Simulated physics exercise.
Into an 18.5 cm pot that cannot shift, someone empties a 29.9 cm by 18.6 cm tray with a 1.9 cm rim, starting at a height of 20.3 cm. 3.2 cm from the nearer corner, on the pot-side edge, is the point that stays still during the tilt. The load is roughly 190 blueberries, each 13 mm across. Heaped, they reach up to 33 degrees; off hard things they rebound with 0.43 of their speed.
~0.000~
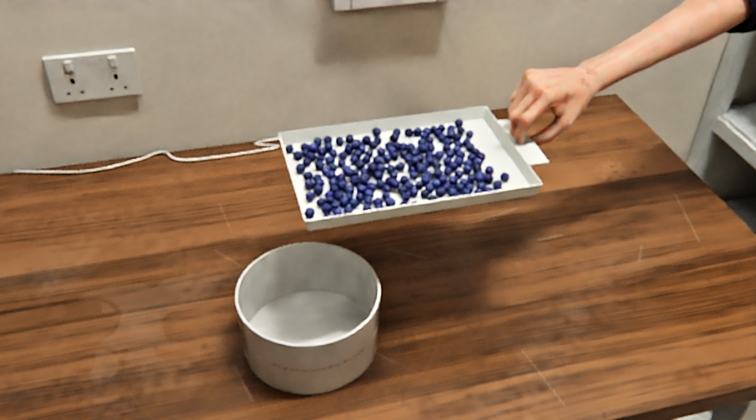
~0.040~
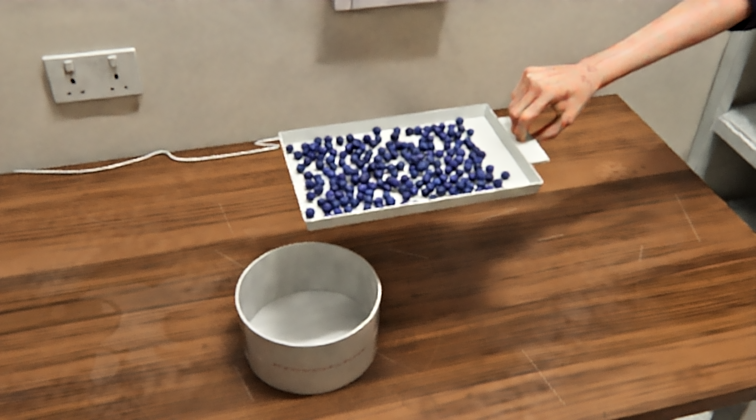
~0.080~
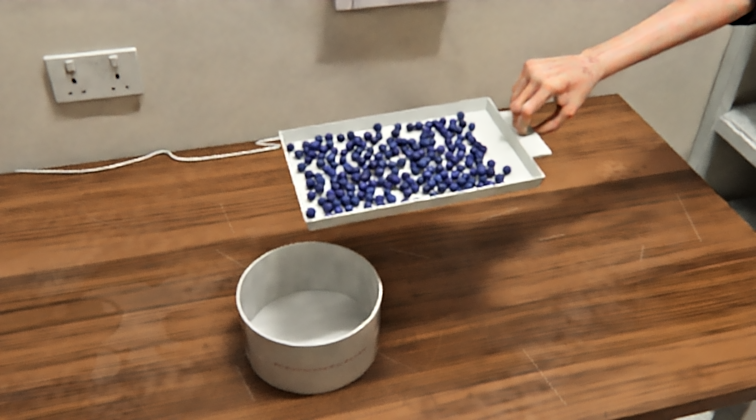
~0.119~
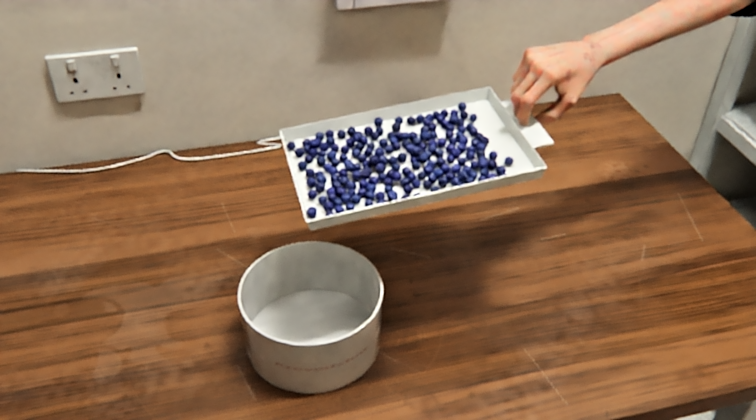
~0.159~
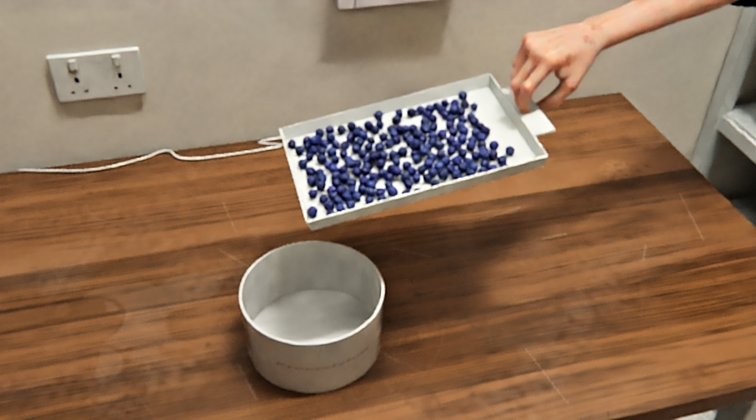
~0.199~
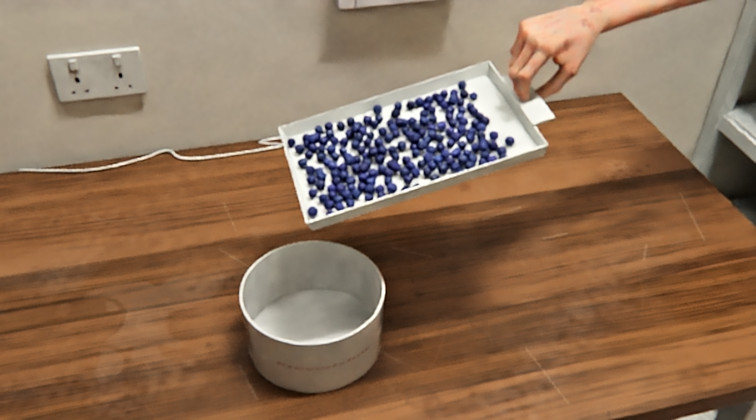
To begin with, a hand holds a shallow white tray of small dark blue berries almost level above a wooden table, with an empty round white pot below. The hand then raises the tray's right end, gradually and then faster, until it slants down to the left, while the berries barely shift.
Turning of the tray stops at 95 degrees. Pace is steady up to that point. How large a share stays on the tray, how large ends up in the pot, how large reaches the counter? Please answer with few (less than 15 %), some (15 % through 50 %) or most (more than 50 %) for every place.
Tray: Few, pot: Most, counter: Some.
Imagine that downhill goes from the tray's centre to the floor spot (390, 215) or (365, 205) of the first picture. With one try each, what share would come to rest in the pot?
Some 60 and 70 per cent.
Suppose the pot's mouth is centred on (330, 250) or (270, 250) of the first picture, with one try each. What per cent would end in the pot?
Roughly 0 and 60 percent.
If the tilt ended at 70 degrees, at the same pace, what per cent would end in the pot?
Roughly 0 %.
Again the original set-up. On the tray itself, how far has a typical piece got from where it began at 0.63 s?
Displacement on the tray: Roughly 5 cm.
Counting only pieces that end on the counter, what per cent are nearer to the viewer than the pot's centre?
Share: Roughly 20 %.
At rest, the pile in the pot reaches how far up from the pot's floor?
2.5 cm.
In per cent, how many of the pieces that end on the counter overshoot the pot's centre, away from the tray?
Around 100 per cent, give or take.
After 0.63 s, tilt 53 degrees; the tray holds 100 %, the pot 0 %.
After 0.91 s, tilt 79 degrees; the tray holds 100 %, the pot 0 %.
After 1.30 s, tilt 95 degrees; the tray holds 5 %, the pot 30 %.
At rest (2.3 s), tray 0 %, pot 60 %, counter 40 %.
